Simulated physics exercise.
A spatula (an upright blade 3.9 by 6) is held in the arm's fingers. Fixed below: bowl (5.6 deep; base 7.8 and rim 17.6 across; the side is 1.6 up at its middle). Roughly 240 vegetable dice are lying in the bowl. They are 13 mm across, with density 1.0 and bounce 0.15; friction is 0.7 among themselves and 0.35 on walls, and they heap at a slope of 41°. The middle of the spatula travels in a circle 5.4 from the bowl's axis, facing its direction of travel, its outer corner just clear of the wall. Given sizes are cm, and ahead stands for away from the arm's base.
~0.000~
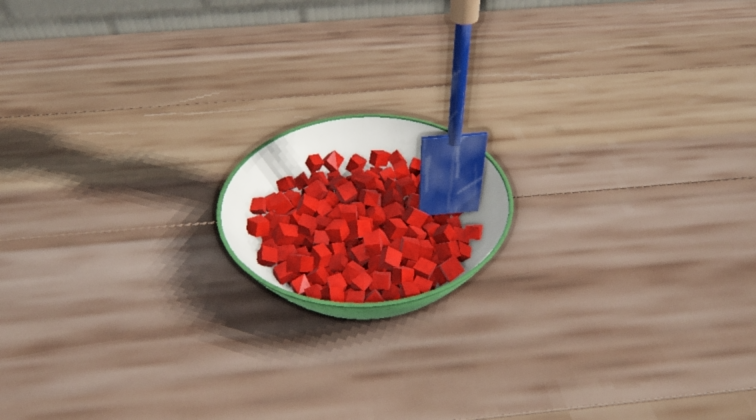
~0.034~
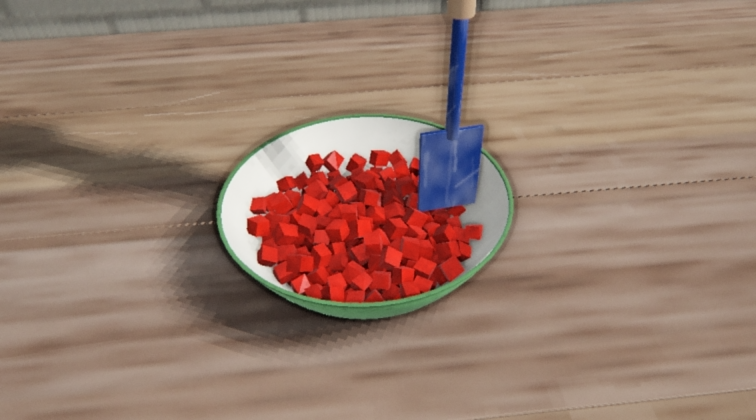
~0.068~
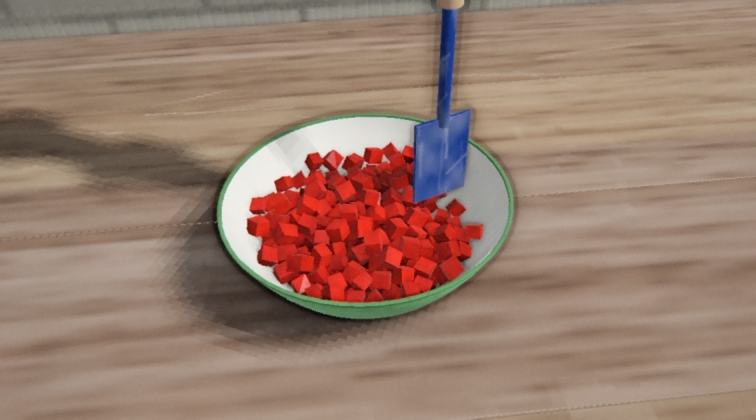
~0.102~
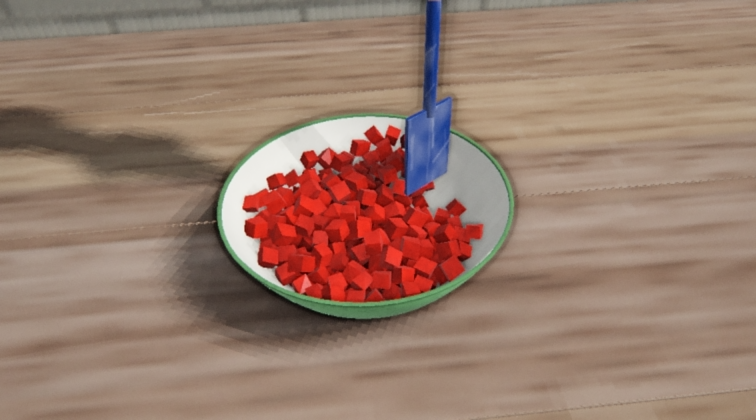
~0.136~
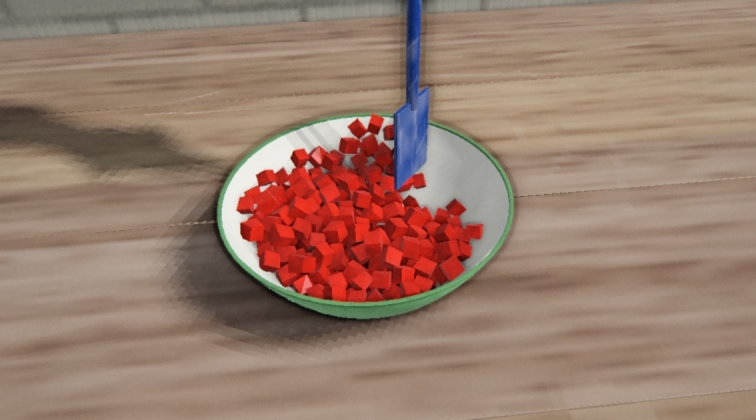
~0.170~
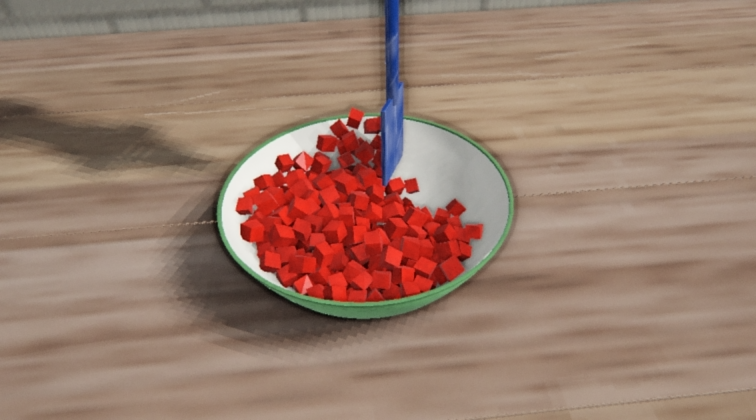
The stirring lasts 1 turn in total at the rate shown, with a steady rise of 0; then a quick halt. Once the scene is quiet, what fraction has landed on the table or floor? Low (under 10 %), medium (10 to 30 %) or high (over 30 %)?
Medium - 10 to 30 %.
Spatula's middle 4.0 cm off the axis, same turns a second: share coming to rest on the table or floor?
Then about 25 %.
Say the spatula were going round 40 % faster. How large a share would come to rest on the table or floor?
Estimate: Near 30 in a hundred.
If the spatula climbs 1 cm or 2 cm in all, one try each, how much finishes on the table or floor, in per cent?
Estimates: 10 % and 10 %.
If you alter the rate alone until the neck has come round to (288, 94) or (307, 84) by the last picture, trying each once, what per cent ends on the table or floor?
Close to 40 and 35 in a hundred.
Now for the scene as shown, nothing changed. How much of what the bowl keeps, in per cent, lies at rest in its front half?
25 %.
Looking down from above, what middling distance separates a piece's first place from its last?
Around 7 centimetres.
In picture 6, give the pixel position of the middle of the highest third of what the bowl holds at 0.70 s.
I'd point to about (455, 216).
After 0.44 s, 179° round, highest piece 8 above the table; 223 in the bowl, 6 on the table or floor, 6 in flight or on the tool.
After 0.70 s, 294° round, highest piece 8 above the table; 206 in the bowl, 27 on the table or floor, 2 in flight or on the tool.
After 1.03 s, 0° round, highest piece 7 above the table; 189 in the bowl, 45 on the table or floor, 1 in flight or on the tool.
After 1.73 s, 0° round, highest piece 7 above the table; 189 in the bowl, 46 on the table or floor.
In the end, 189 in the bowl, 46 on the table or floor. That is 20 % on the table or floor.
